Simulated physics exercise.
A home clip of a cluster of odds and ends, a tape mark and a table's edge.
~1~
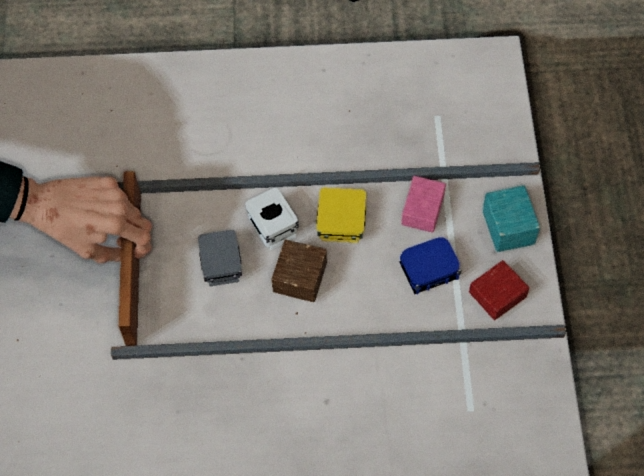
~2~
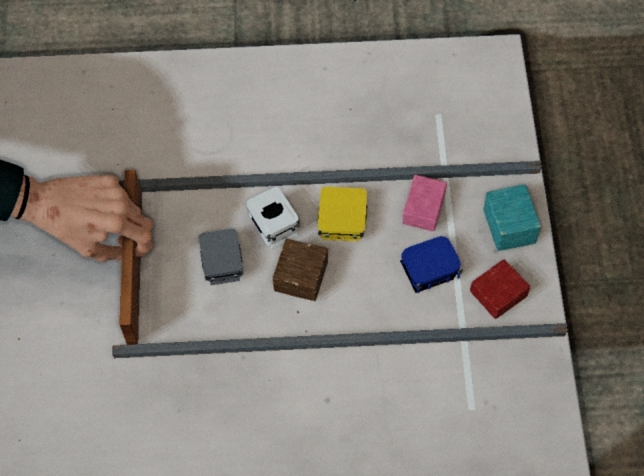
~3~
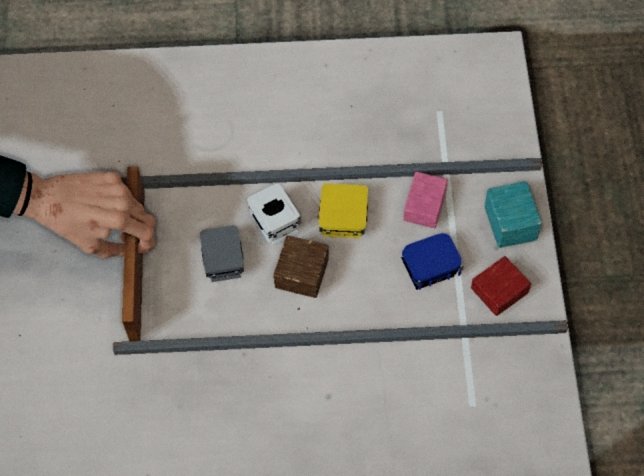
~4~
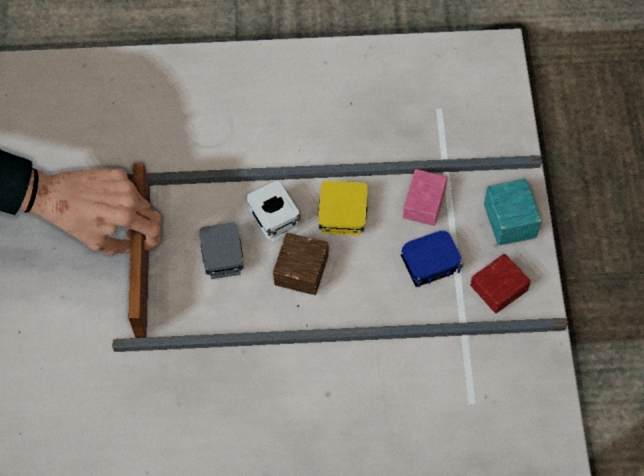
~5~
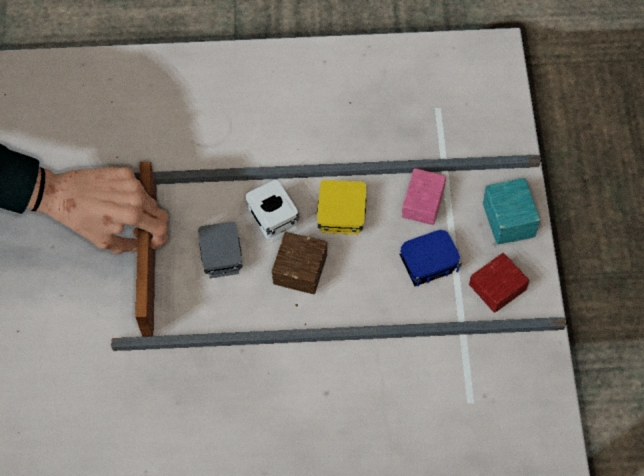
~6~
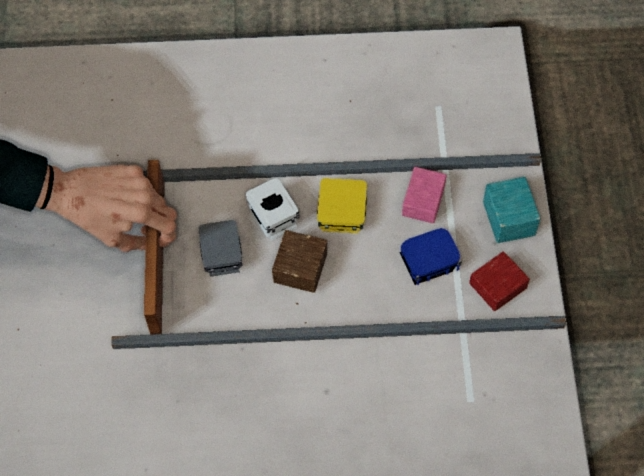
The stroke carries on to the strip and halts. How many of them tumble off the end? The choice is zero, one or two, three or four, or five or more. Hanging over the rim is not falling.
As it turns out, the number that fall off is three or four.
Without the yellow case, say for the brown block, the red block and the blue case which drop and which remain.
The brown block is kept; the red block does not fall; the blue case tumbles off.
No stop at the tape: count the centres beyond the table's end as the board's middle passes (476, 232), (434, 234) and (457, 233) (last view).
Past the end: 3, 1 and 3.
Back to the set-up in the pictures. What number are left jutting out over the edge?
It comes to 0.
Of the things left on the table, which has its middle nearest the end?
The yellow case.
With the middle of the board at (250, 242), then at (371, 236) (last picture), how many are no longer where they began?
3 and 8.
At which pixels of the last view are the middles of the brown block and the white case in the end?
About (515, 247), and the other about (470, 183).
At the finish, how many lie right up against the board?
2 of them.
Soon after, none off yet; turquoise block at rest near (511, 210); red block at rest near (499, 281); blue case at rest near (430, 256).
Then, none off yet; turquoise block at rest near (511, 210); red block at rest near (499, 281); blue case moving near (442, 258).
Further on, none off yet; turquoise block moved about its own width near (555, 207); red block moved a little near (512, 289); blue case moved well along near (516, 246).
At rest, the number that fall off is three or four; fallen, pink block, blue case and turquoise block.
